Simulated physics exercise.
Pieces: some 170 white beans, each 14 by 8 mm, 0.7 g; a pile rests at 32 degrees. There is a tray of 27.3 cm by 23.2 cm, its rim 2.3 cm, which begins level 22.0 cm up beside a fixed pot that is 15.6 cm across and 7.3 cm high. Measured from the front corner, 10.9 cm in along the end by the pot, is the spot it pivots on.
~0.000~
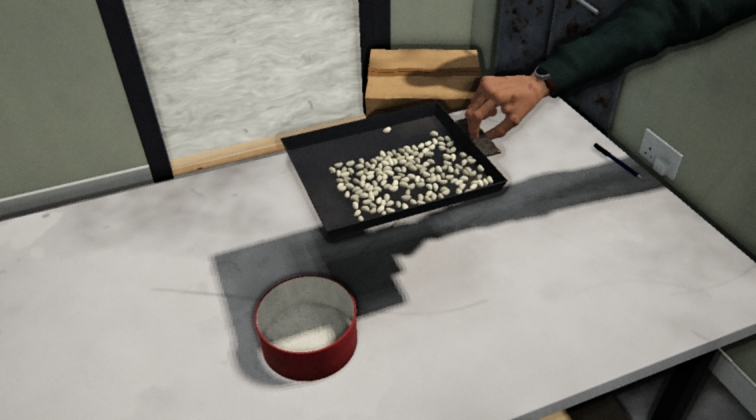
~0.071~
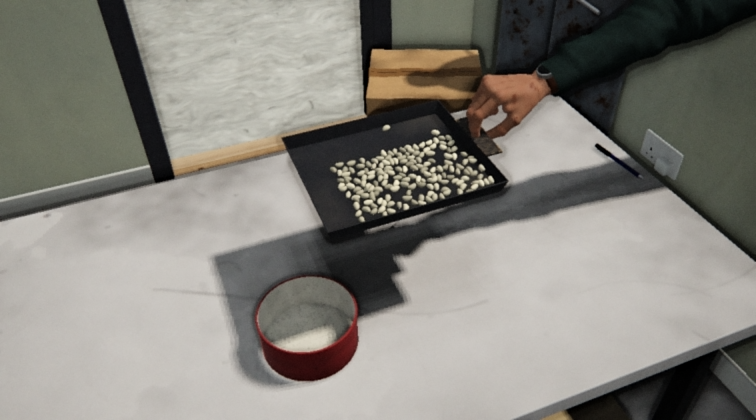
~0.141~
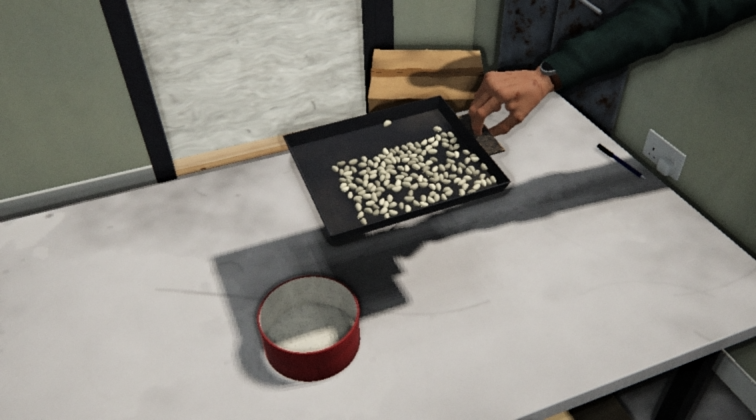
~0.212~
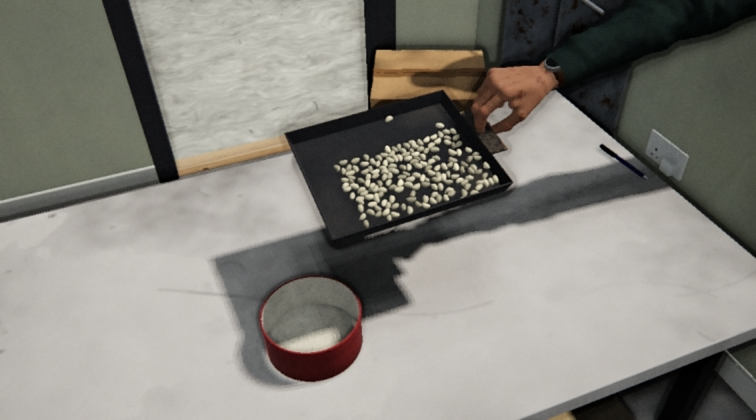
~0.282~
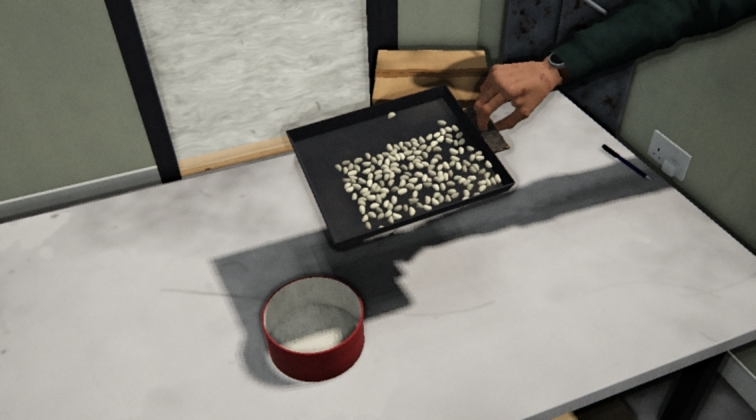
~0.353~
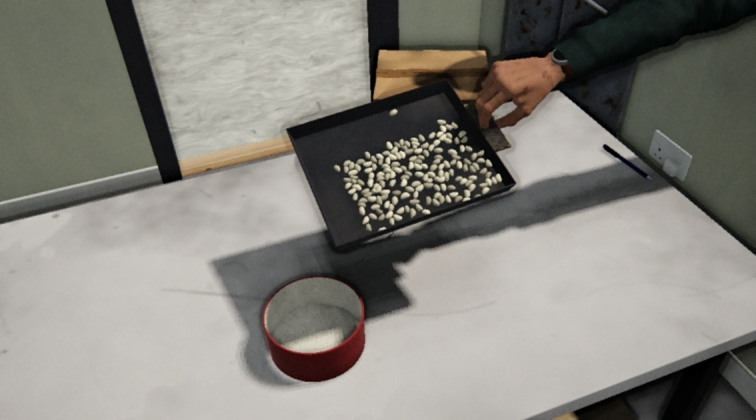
At first, a dark tray with a pile of white beans lies flat on a pale table behind a round red pot, a hand at its right side. Then the tray tilts slightly, its left front corner lowest, while the beans keep their places on it and the pot stays below.
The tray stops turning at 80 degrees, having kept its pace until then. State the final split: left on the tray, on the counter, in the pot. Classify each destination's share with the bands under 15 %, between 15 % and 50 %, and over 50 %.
Tray: Under 15 %; counter: Over 50 %; pot: Between 15 % and 50 %.
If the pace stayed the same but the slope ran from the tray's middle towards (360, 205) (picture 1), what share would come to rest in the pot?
Estimate: Some 80 per cent.
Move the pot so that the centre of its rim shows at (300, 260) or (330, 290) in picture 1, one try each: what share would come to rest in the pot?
Near 0 and 55 percent, one try each.
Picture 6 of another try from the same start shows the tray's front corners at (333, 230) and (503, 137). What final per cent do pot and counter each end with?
You'd end with pot at 30 and counter at 45.
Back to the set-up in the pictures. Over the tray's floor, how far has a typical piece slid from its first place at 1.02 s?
Displacement on the tray: About 6 cm.
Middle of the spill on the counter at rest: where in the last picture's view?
(385, 319), about.
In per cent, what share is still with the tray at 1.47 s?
Load share: Around 100%.
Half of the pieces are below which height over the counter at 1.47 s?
Some 20 cm.
After 1.02 s, tilt 44 degrees; the tray holds 100 %, the pot 0 %.
After 1.47 s, tilt 65 degrees; the tray holds 100 %, the pot 0 %.
Then, at 2.00 s, tilt 80 degrees; the tray holds 25 %, the pot 20 %.
In the end, at 3.2 s, tray 5 %, counter 70 %, pot 25 %.
